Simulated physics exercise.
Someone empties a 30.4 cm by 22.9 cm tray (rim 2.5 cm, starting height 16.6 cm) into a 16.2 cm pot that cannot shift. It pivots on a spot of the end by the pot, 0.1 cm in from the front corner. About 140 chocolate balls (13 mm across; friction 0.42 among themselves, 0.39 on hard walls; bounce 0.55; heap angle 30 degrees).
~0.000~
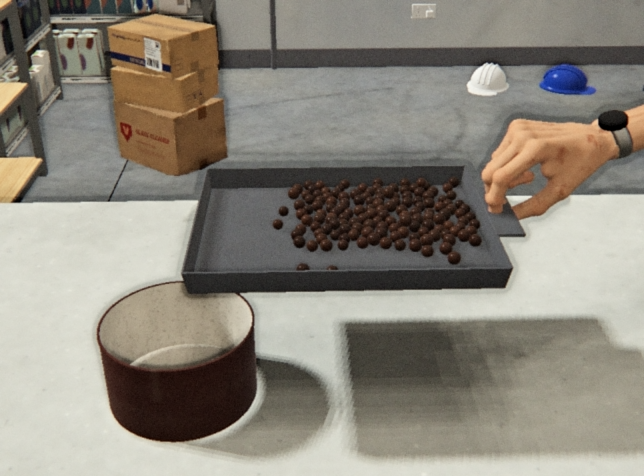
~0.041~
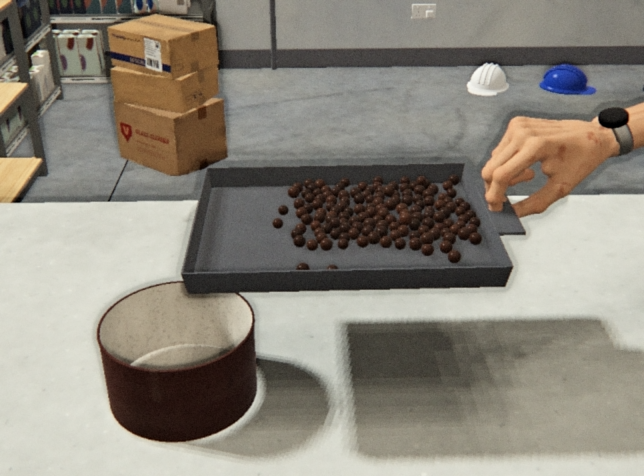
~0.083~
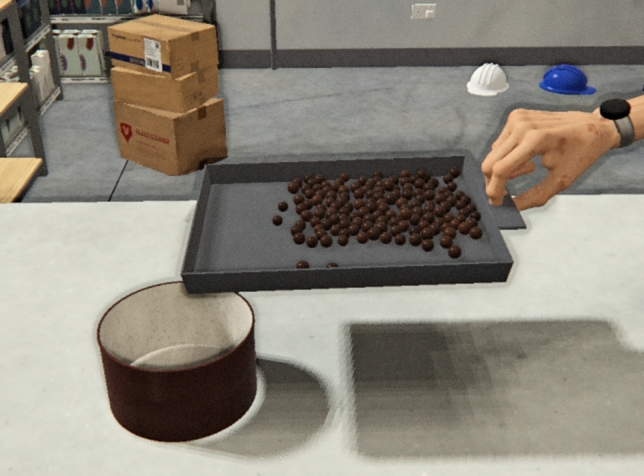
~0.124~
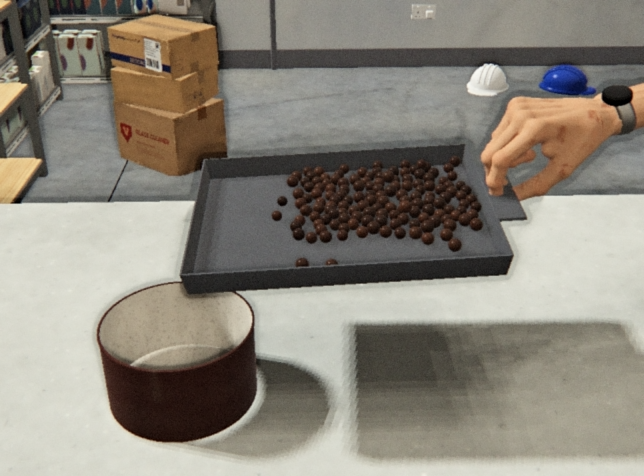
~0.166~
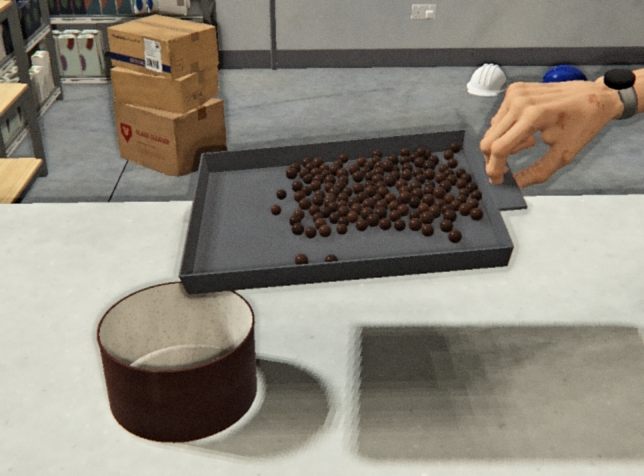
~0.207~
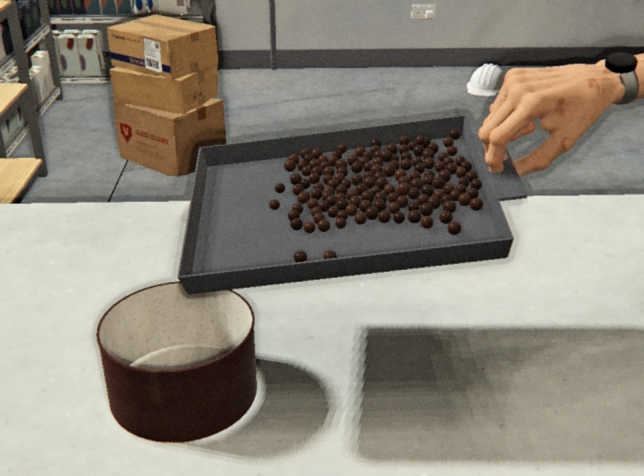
The clip opens on a hand holding a dark, shallow tray of brown chocolate balls level above a pale surface, with a dark red, open pot below its left end. The hand then raises the right end, tilting the tray slightly leftward, while the balls stay clustered toward the right.
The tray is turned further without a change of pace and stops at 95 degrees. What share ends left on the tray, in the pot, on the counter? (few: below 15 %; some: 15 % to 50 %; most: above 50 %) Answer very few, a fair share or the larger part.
Left on the tray: Very few; in the pot: Very few; on the counter: The larger part.
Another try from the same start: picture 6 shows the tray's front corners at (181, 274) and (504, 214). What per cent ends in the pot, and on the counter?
Pot 40, counter 60.
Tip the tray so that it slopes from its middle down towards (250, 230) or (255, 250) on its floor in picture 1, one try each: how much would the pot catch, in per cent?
About 40 and 65 per cent.
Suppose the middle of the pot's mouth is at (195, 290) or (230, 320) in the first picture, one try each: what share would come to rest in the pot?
Some 0 and 0 per cent.
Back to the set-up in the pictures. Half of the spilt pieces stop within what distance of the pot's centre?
Some 20 cm.
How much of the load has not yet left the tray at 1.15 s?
About 80 per cent.
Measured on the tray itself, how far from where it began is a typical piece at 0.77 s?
Some 15 cm.
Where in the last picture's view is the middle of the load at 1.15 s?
Near (195, 235).
Then, at 0.77 s, tilt 50 degrees; the tray holds 100 %, the pot 0 %.
After 1.15 s, tilt 77 degrees; the tray holds 80 %, the pot 0 %.
After 1.62 s, tilt 95 degrees; the tray holds 15 %, the pot 0 %.
At rest (2.8 s), tray 0 %, pot 5 %, counter 95 %.
